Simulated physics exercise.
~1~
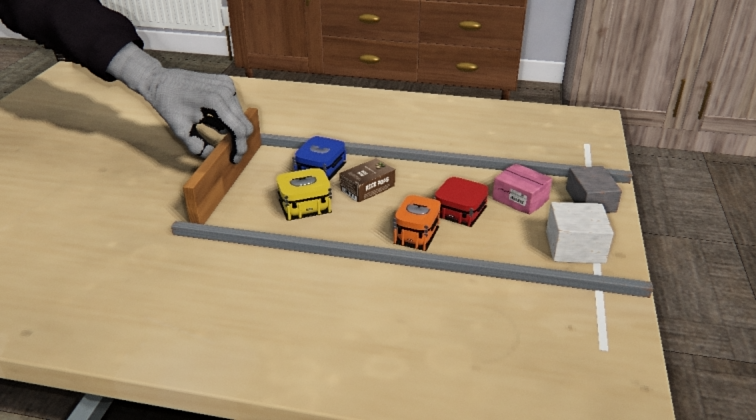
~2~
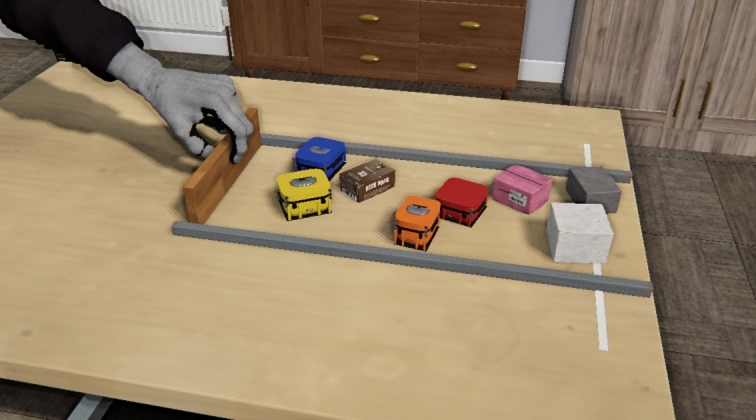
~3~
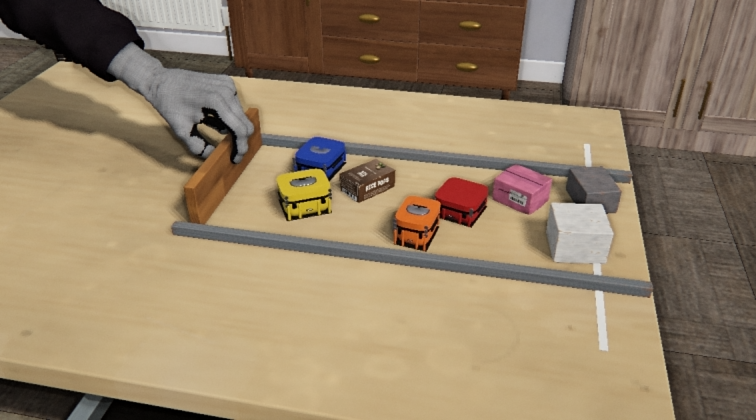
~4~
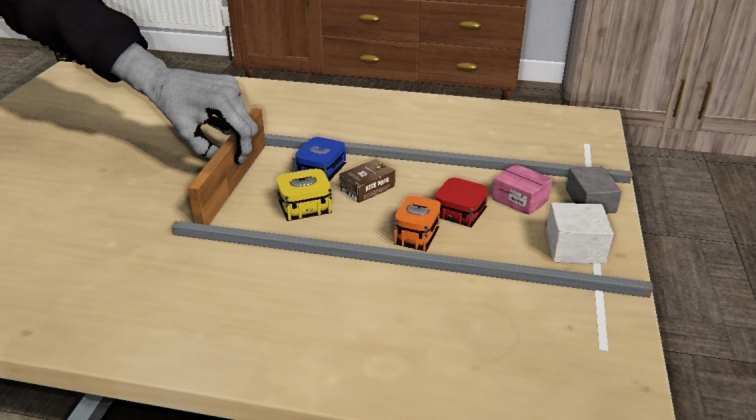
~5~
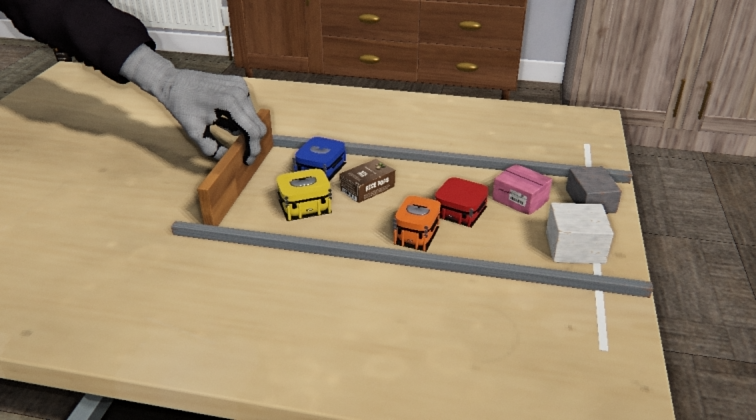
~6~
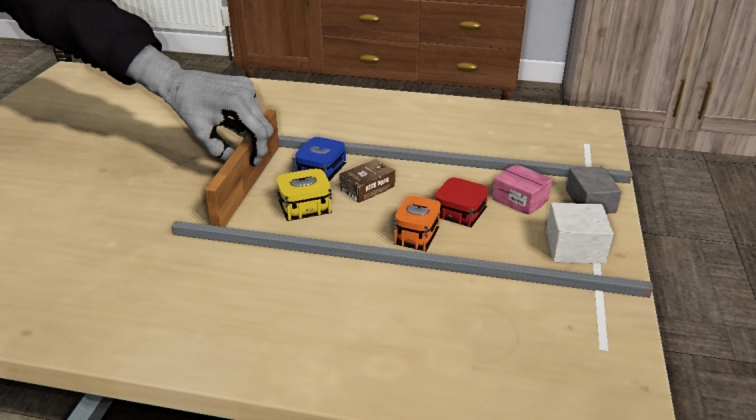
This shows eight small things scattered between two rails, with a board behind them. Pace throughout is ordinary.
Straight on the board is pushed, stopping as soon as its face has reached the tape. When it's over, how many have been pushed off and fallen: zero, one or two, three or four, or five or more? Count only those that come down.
Five plus drop.
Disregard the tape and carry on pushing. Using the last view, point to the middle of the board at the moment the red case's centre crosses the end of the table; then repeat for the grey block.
Approx. (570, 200) / approx. (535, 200) for the other.
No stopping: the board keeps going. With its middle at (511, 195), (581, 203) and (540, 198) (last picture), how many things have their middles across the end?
It comes out as 0, then 5, then 2.
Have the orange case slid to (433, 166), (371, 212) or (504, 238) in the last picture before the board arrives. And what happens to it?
Try one: It ends up off. Try two: It ends up off. Try three: It ends up off.
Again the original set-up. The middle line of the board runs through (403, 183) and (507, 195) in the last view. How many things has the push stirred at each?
In order, the tallies are 5 and 8.
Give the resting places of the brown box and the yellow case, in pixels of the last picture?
The brown box finishes at (628, 216); the yellow case finishes at (624, 240).
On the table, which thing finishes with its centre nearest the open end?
That's the brown box.
Soon after, none off yet; grey block at rest near (593, 190); white block at rest near (578, 233); pink box at rest near (522, 189).
In the end, the number that fall off is five or more; gone, orange case, red case, pink box, white block and grey block.
